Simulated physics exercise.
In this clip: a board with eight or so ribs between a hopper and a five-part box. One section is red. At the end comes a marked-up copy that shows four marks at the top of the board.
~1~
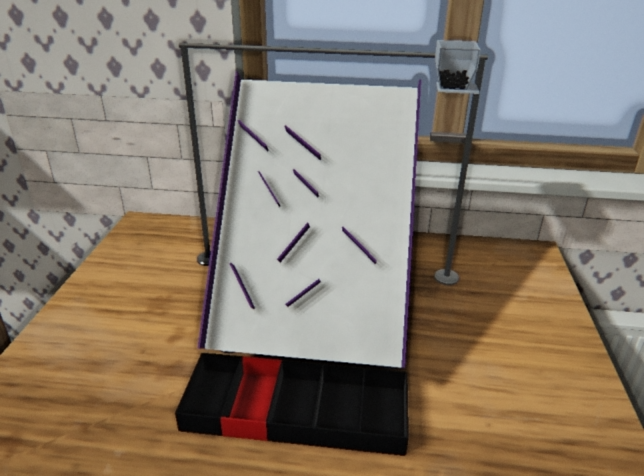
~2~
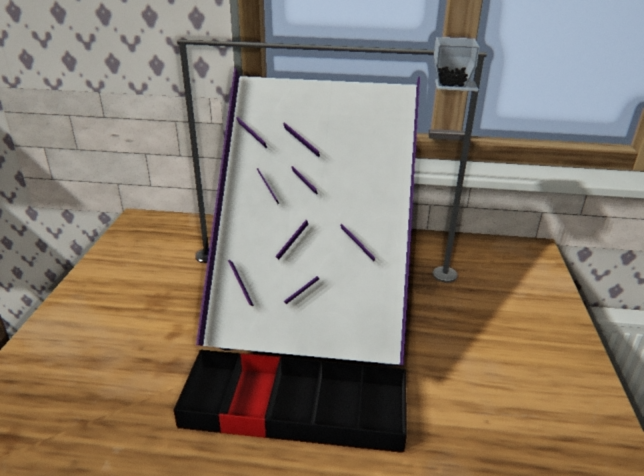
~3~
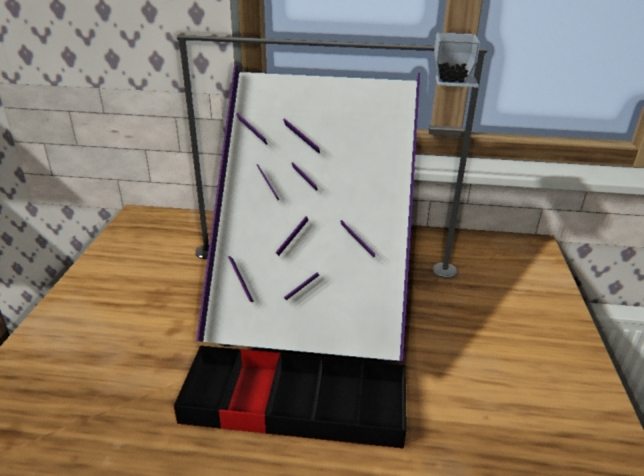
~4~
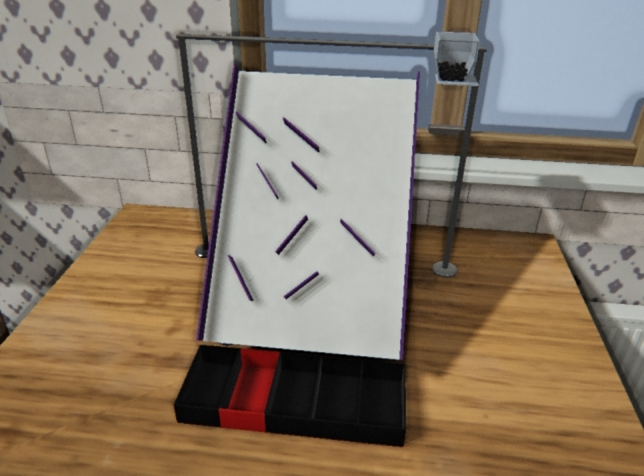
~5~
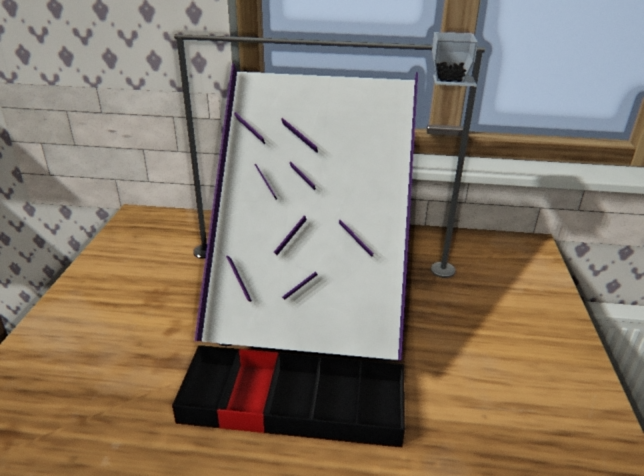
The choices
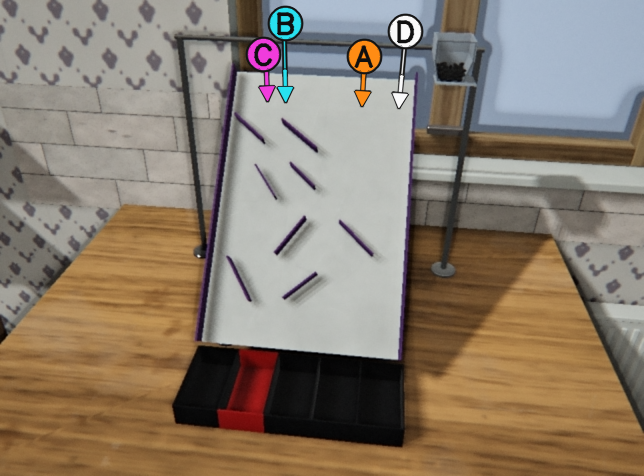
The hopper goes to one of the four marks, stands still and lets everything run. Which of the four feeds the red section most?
Choose C.
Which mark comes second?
Here it is mark B.
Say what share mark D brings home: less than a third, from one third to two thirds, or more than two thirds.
It is less than a third.
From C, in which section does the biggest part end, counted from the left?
It is the second one.
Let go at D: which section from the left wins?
It is the fifth one.
On the marked copy, mark A meets the board at (362, 100); mark B meets the board at (285, 96); mark C meets the board at (267, 95); mark D meets the board at (399, 102).
Choosing A, a small part in the red section, nearly all in other sections.
Choosing B, about a third in the red section, about two thirds in other sections, a stray few outside the box.
Choosing C, about two thirds in the red section, about a third in other sections.
Choosing D, none in the red section, nearly all in other sections, a stray few outside the box.
